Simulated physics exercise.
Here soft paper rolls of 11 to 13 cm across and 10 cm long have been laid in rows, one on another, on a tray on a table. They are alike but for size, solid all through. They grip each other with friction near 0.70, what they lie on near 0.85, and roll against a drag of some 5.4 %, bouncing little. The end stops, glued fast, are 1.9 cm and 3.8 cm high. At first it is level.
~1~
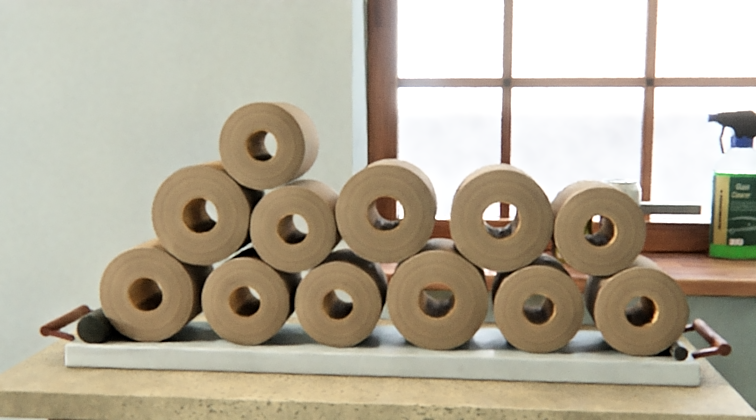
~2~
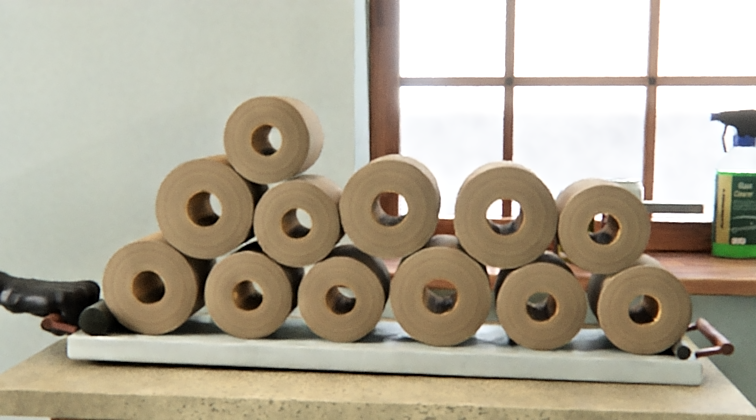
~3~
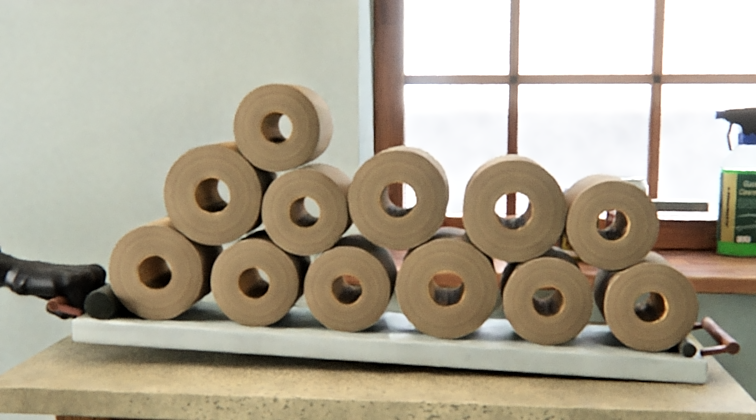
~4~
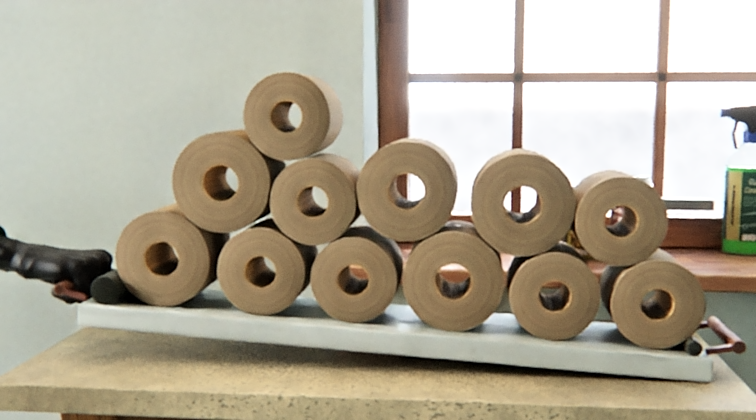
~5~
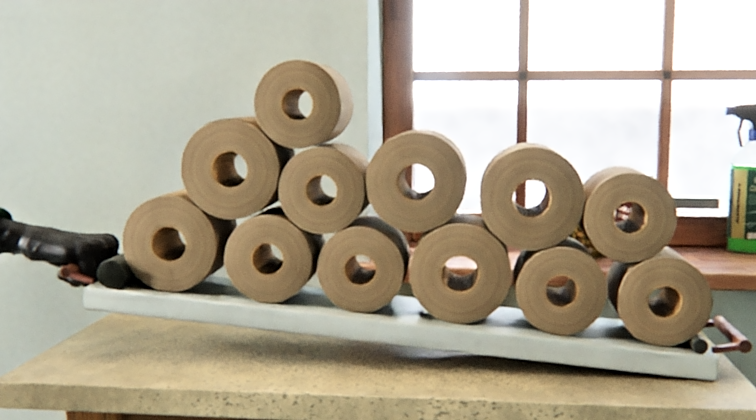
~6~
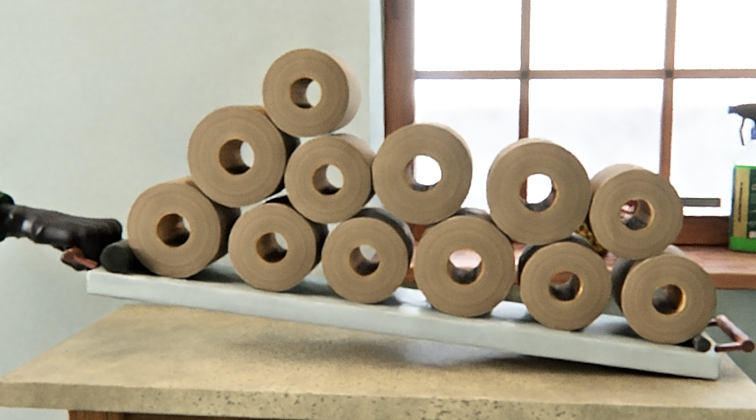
A black-gloved hand came in from the left, took the handle of a pale tray stacked with brown paper rolls, and gradually raised that end into a gentle slant, the pile keeping its arrangement.
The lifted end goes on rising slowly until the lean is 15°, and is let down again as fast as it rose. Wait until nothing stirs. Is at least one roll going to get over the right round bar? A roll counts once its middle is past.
Yes: 1 gets over the right round bar.
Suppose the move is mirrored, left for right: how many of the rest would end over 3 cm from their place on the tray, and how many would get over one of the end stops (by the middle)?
In that case 0 shift, 0 get out.
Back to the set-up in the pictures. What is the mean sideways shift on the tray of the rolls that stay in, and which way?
About 3 cm to the right.
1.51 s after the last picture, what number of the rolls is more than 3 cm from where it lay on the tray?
By then 3.
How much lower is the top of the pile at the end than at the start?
About 0 cm.
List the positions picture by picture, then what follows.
In the first frame, 12 rolls, 6 on the base, highest (262, 146); left round bar (3.8 cm) (90, 315); right round bar (1.9 cm) (681, 347).
Left end up 1°; stops (92, 308) and (684, 345); pile unchanged, in the second frame.
Left end up 2°; stops (98, 291) and (690, 343); pile unchanged, in the third frame.
Left end up 3°; stops (104, 276) and (696, 341); pile unchanged, in the fourth frame.
Left end up 5°; stops (111, 260) and (702, 340); pile unchanged; bottom ones (169, 244) (267, 260) (360, 270) (460, 274) (562, 291) (665, 302), in the fifth frame.
Left end up 6°; stops (115, 245) and (705, 338); pile unchanged, in the sixth frame.
Another 0.80 s on from the last picture, left end up 15°; 2 now displaced over 3 cm; not one over the end stops; the one last seen at (637, 215) 2.7 cm right and 1 cm up (moves measured on the tray).
Another 1.51 s on from the last picture, left end up 6°; 3 now displaced over 3 cm; 1 over the right round bar; the one last seen at (637, 215) fallen off to the right.
Another 2.01 s on from the last picture, tray level; 3 now displaced over 3 cm; 1 over the right round bar; the one last seen at (637, 215) fallen off to the right.
All still, 2.5 s past the final picture, 3 moved over 3 cm; 1 over the right round bar; the one last seen at (637, 215) fallen off to the right; top of the pile 32 cm high, from 31 cm.
